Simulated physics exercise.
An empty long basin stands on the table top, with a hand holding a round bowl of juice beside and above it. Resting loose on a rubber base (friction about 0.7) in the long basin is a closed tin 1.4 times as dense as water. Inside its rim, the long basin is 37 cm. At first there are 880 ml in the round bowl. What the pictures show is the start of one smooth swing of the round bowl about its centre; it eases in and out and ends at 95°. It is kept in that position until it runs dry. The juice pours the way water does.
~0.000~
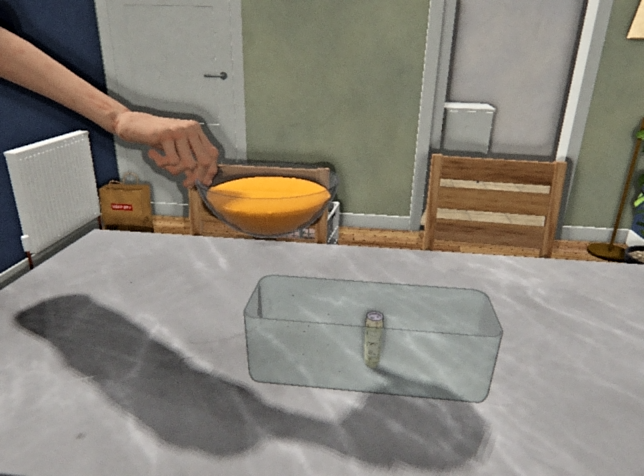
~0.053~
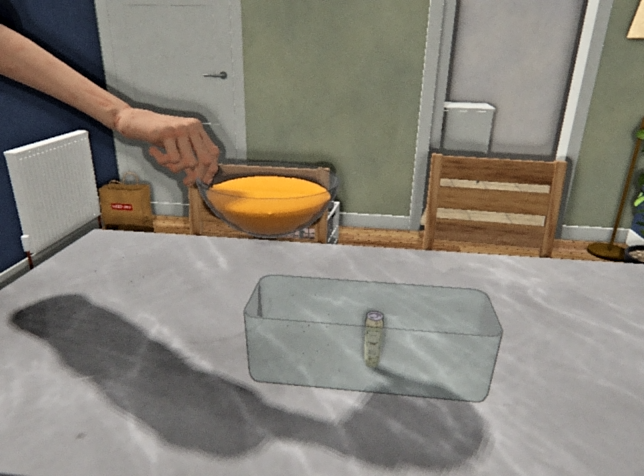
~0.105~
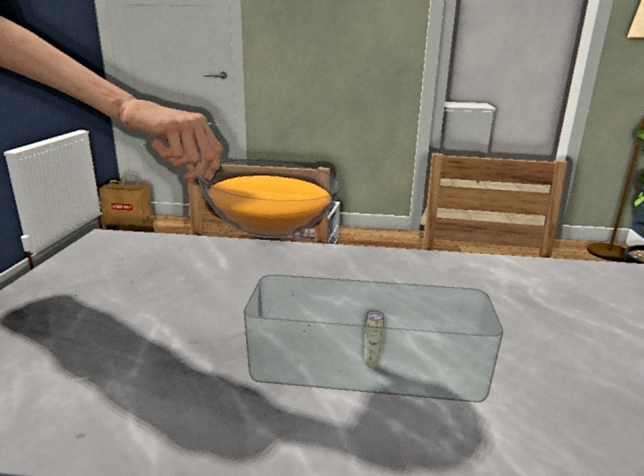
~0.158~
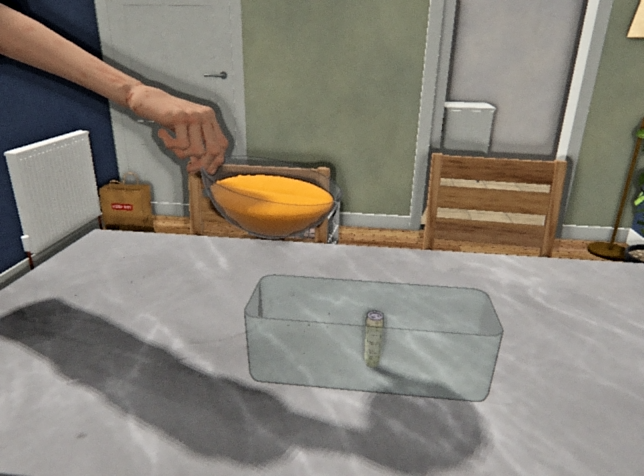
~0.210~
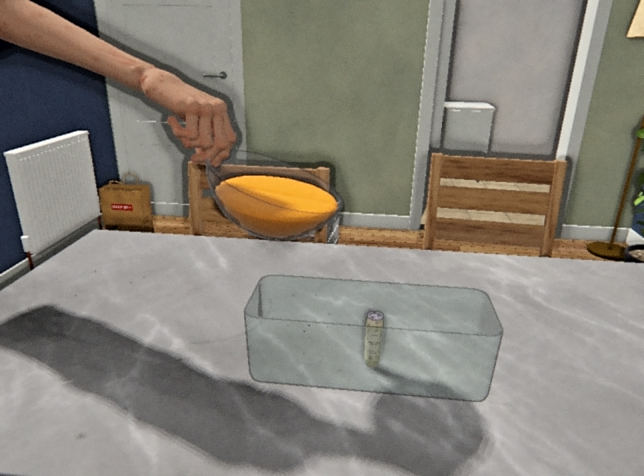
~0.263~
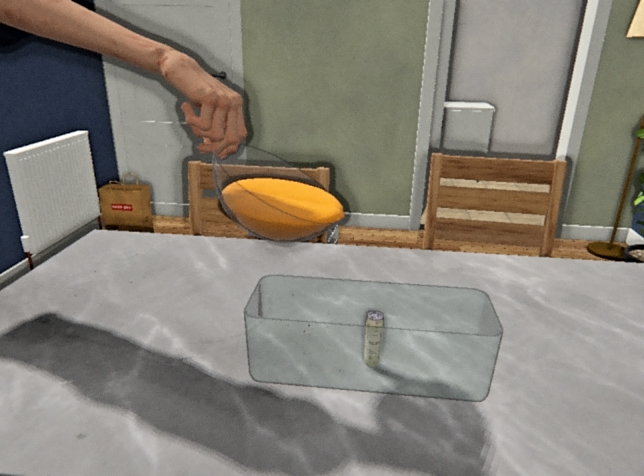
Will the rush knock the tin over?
I expect it will tip over.
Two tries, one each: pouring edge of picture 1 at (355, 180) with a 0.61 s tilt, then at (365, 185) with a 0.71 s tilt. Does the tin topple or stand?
First it stays on its base; then it stays on its base.
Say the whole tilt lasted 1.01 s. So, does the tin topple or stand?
Then the tin does not tip.
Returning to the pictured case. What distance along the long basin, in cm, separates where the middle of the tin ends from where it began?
The tin's middle ends up about 7.0 cm along the basin.
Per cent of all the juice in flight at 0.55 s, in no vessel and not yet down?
Around 46 in a hundred.
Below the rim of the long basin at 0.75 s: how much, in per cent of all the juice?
92 per cent or thereabouts.
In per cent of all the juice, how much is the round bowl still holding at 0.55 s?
Portion remaining: Approx. 12 per cent.
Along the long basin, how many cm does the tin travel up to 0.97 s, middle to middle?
Estimate: Around 7 cm.
Then, 0.55 s in, the tilt is 83° and 12 per cent is still to pour; the tin stands where it began.
Then, 0.75 s in, the tilt is 95° and 0 per cent is still to pour; the tin leans 13°.
Then, 0.97 s in, the tilt is 95° and 0 per cent is still to pour; the tin lies on its side.
Then, 1.21 s in, the tilt is 95° and 0 per cent is still to pour; the tin lies on its side.
Finally, the tin lies on its side.
